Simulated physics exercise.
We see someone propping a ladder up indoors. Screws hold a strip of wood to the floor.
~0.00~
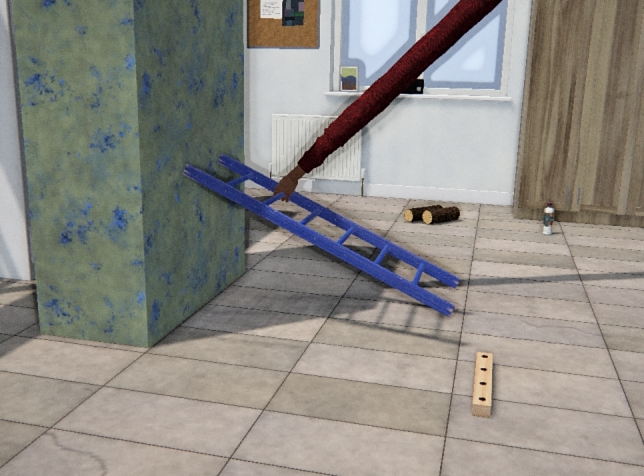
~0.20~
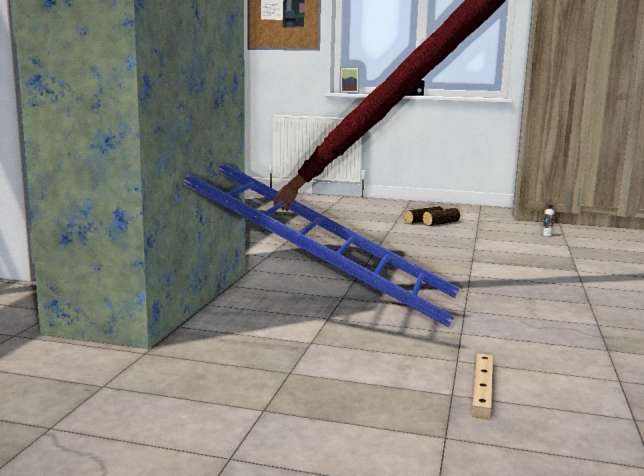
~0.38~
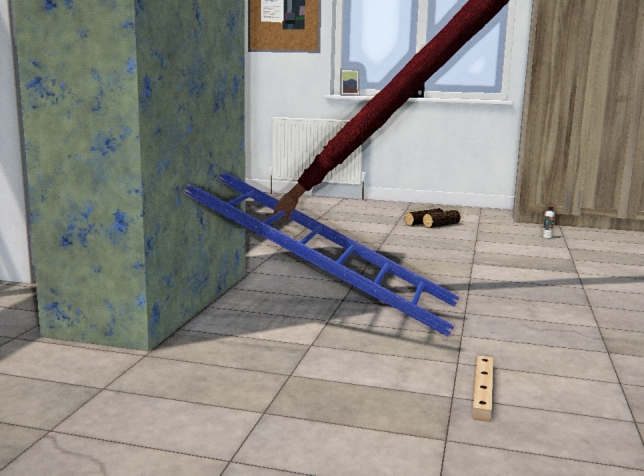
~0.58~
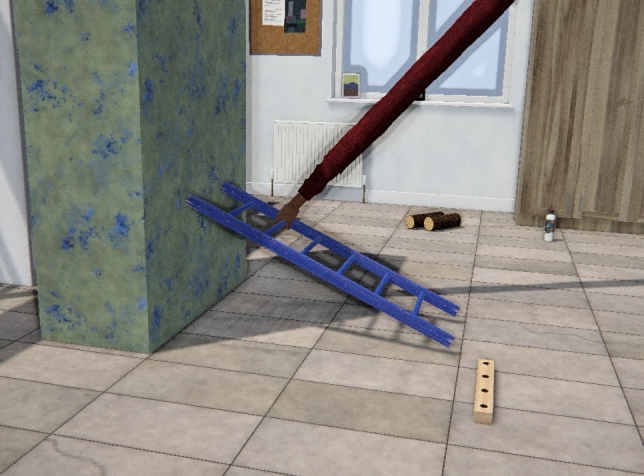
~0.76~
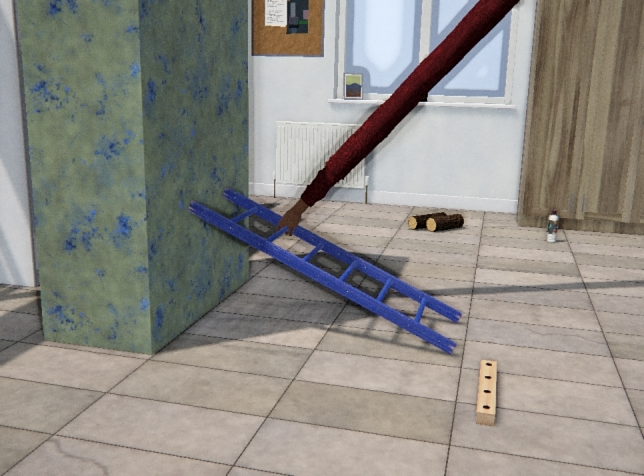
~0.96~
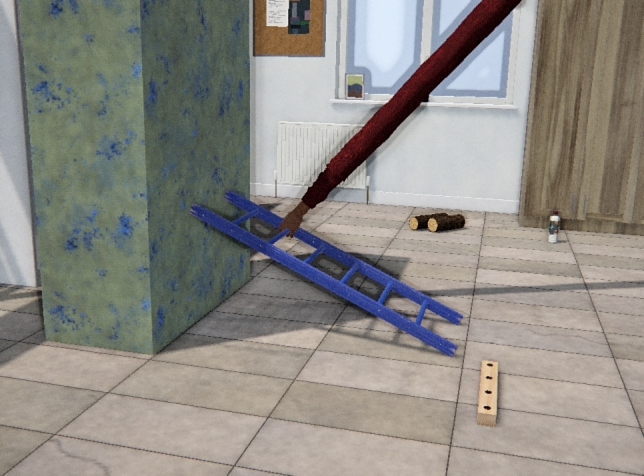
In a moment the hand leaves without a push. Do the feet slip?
In the end the blue ladder slides out and falls.
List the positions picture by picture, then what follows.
Still on the way; blue ladder (326, 228); batten (483, 382), in the first picture.
Still on the way; blue ladder (326, 238); batten (483, 384), in the second picture.
Still on the way; blue ladder (327, 247); batten (484, 386), in the third picture.
Still on the way; blue ladder (327, 257); batten (485, 389), in the fourth picture.
Still on the way; blue ladder (330, 264); batten (487, 390), in the fifth picture.
In place, still held; blue ladder (331, 266); batten (488, 391), in the sixth picture.
Around 1.26 s, blue ladder leaning 17° off how it started near (339, 305).
Around 1.60 s, blue ladder leaning 26° off how it started near (341, 316).
Finally (3.0 s), the blue ladder slips down, near (341, 321).
